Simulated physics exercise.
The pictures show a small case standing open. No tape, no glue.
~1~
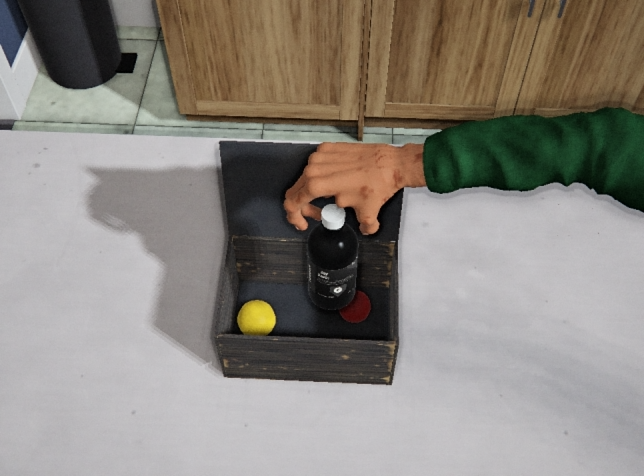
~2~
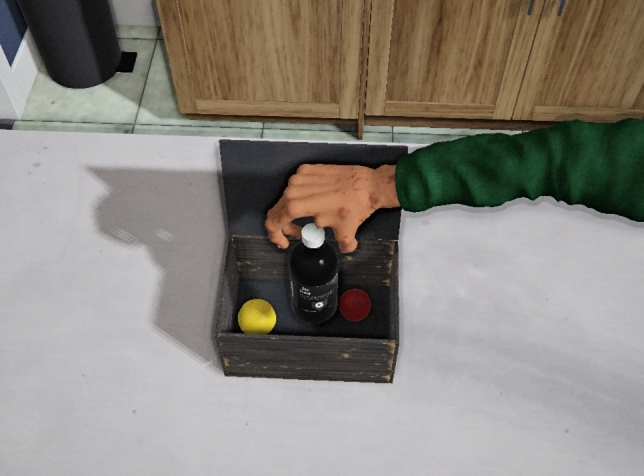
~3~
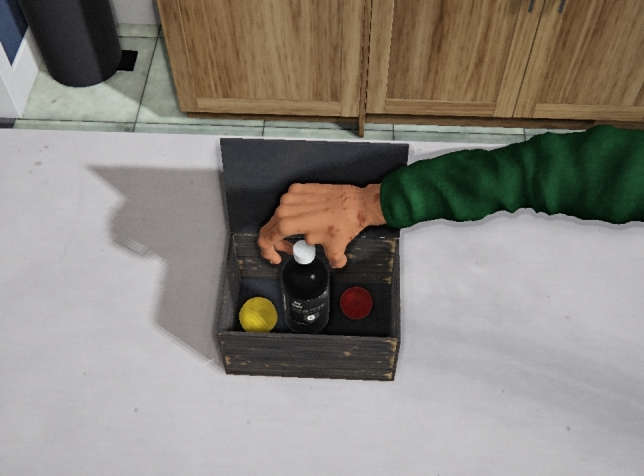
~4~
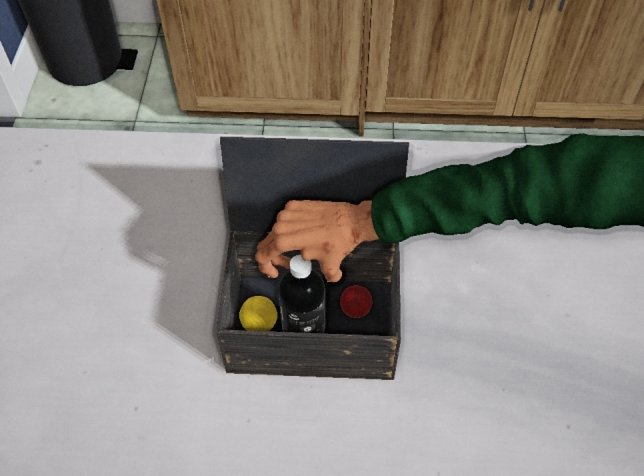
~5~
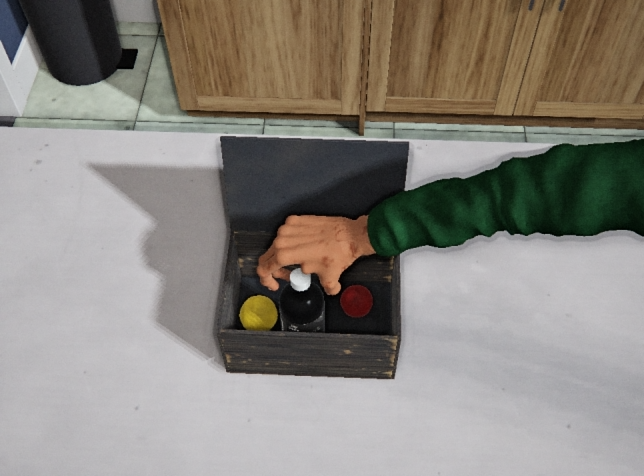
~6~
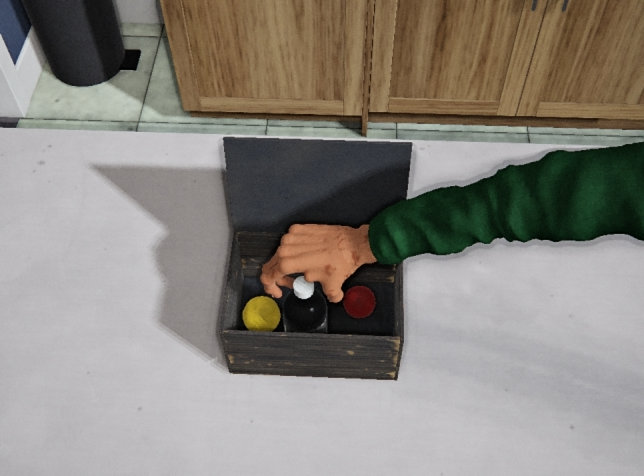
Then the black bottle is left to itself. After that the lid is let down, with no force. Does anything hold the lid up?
It will not close.
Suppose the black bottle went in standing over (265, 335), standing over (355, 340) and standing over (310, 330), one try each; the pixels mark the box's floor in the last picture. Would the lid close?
In the first case it shuts flat; in the second case it stays ajar; in the third case it is held up.
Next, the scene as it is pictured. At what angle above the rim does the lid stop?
About 25°.
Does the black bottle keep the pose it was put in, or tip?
It keeps its pose.
Then, 1.20 s later than the last frame, lid starting down.
Then, 1.60 s later than the last frame, lid 58° above the rim.
Then, 1.80 s later than the last frame, lid 31° above the rim.
When it is over, lid 26° above the rim; all 3 as before. End places, in pixels of the last picture, black bottle near (305, 316).
